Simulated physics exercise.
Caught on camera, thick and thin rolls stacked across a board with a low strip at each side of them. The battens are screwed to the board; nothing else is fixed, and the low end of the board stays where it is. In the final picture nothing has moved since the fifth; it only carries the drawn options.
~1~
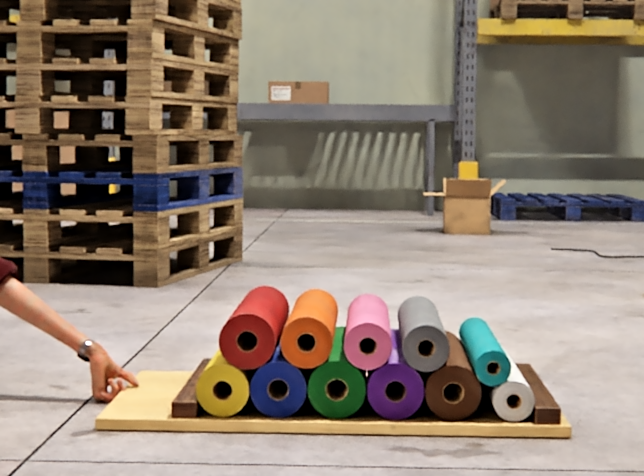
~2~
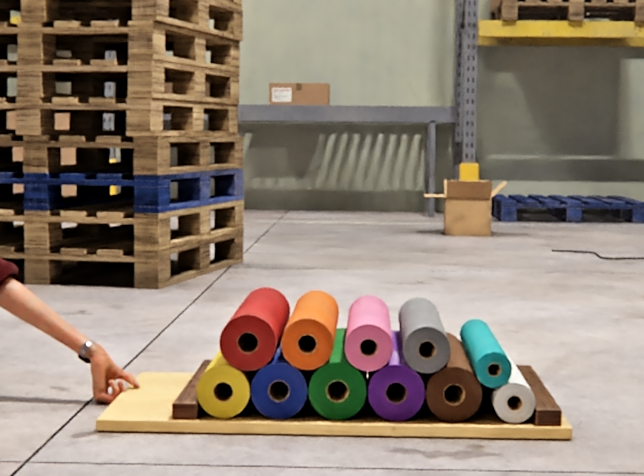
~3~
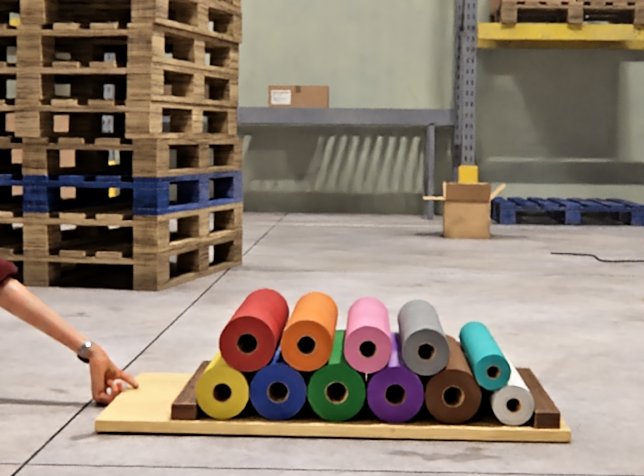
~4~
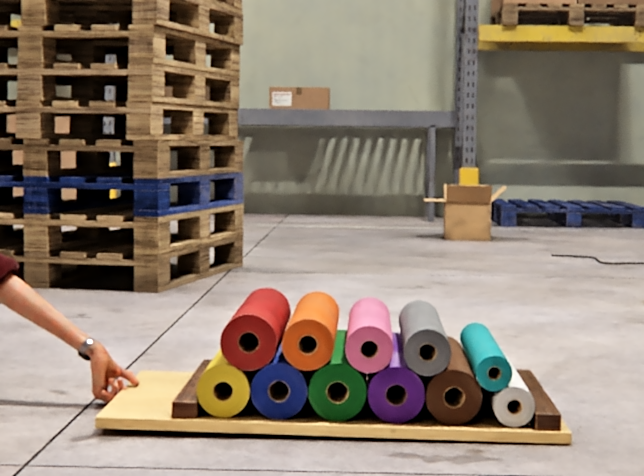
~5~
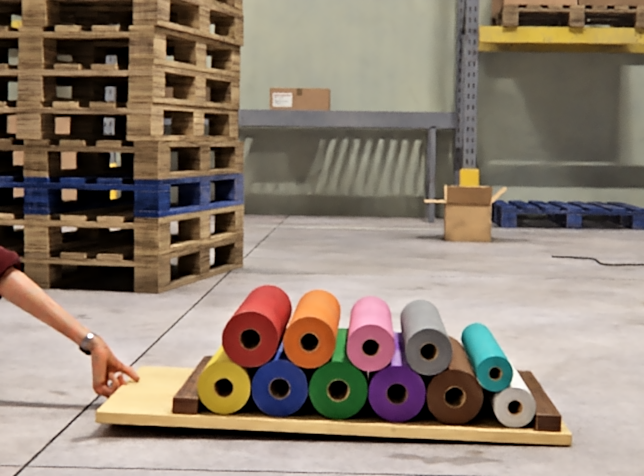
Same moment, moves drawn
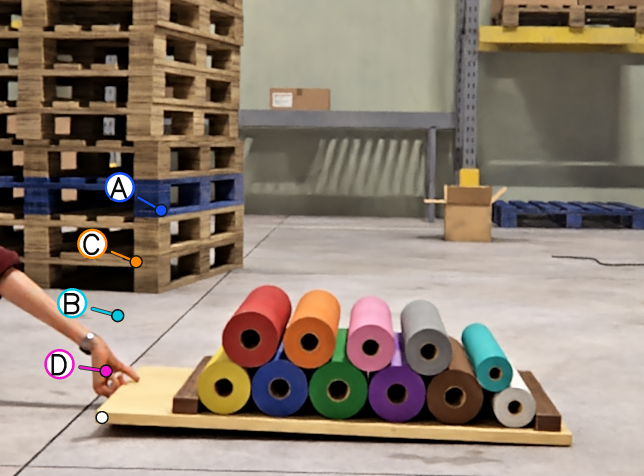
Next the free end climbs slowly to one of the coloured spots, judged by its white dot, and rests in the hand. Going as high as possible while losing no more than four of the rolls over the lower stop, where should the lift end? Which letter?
Lift it to A and no more.
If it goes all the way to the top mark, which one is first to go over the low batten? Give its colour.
The turquoise one.
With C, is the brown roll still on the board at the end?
Yes.
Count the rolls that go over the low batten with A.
It comes to one.
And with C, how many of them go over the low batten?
With C, one.
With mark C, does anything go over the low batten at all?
Yes, at C.
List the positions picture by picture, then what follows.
In the first picture, purple roll (396, 391); brown roll (453, 393); white roll (514, 401).
In the second picture, white roll (515, 403); turquoise roll (494, 369).
In the third picture, board (335, 396); yellow roll (223, 393); blue roll (278, 392); white roll (513, 405).
In the fourth picture, board (336, 396); yellow roll (223, 391); blue roll (279, 391).
In the fifth picture, board (336, 394); yellow roll (224, 387); blue roll (280, 388).
On the copy, A at (161, 210); B at (118, 316); C at (136, 262); D at (106, 371); the white dot at (102, 418).
On A. First, board at 17°.
Then, board at 28°.
Finally, board at 28°, one over the low batten (turquoise).
By contrast, B one over the low batten (turquoise); C one over the low batten (turquoise); D none over the low batten.
